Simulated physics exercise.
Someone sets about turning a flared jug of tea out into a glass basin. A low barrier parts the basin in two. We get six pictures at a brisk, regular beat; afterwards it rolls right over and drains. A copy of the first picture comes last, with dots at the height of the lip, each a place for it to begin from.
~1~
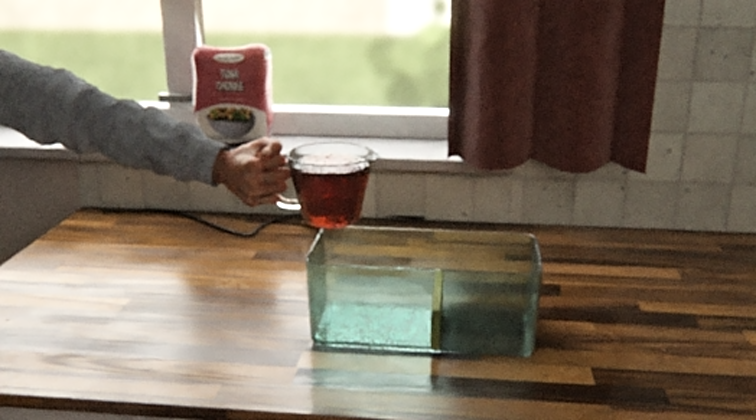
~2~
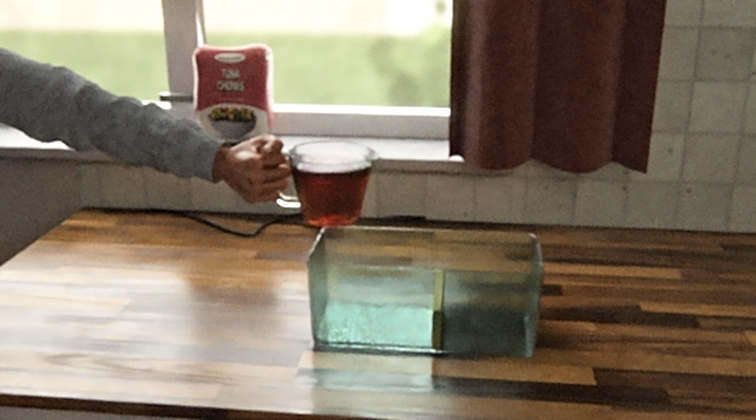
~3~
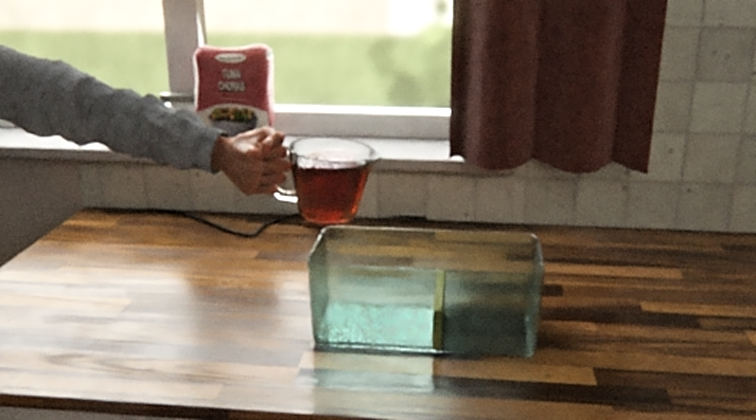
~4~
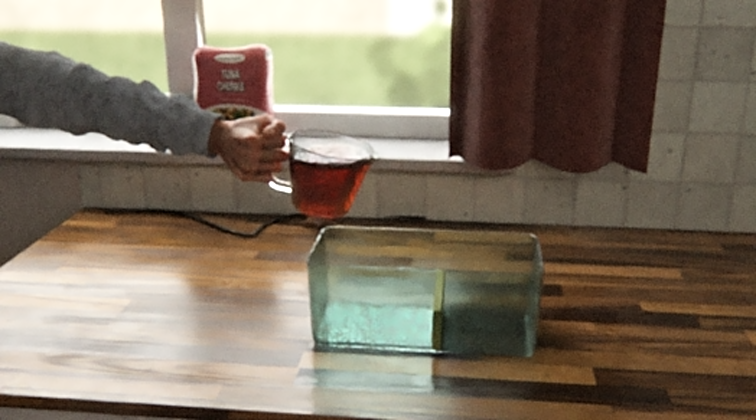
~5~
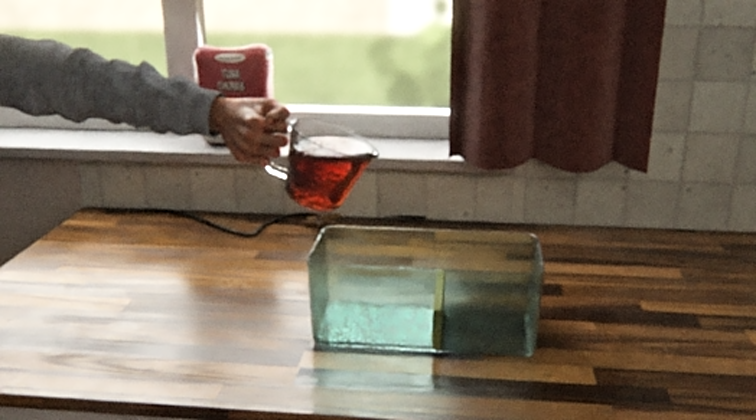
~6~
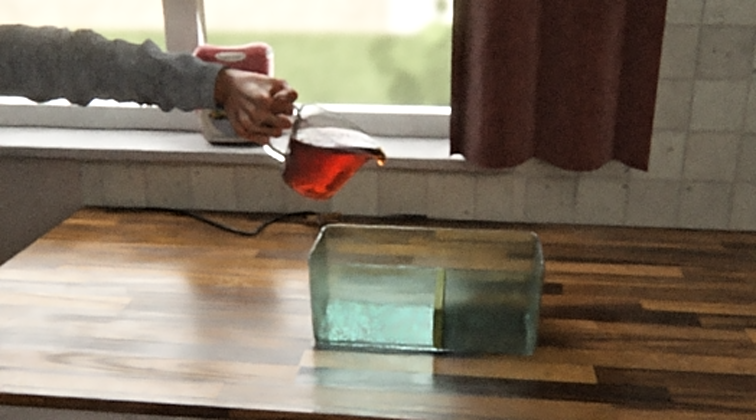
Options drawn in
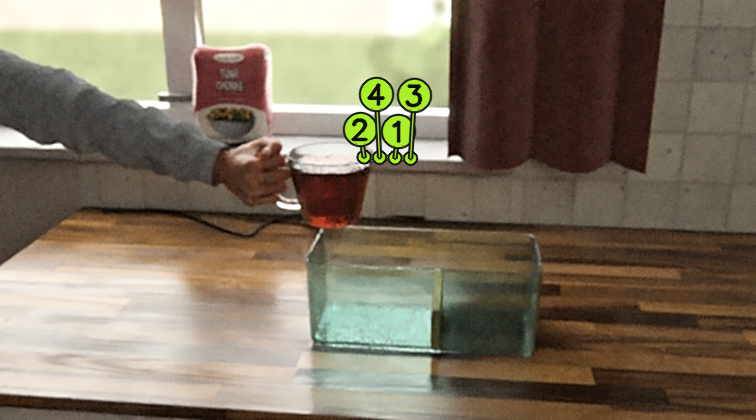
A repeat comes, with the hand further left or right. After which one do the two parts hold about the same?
It is 2.
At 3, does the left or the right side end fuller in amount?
The right one.
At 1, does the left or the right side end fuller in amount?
More ends on the right.
On the marked copy, 1 at (394, 157); 2 at (364, 156); 3 at (410, 158); 4 at (379, 157).
With 1, about 7 % ends left of the wall and 92 % right of it.
With 2, about 51 % ends left of the wall and 47 % right of it.
With 3, about 5 % ends left of the wall and 93 % right of it.
With 4, about 14 % ends left of the wall and 85 % right of it.
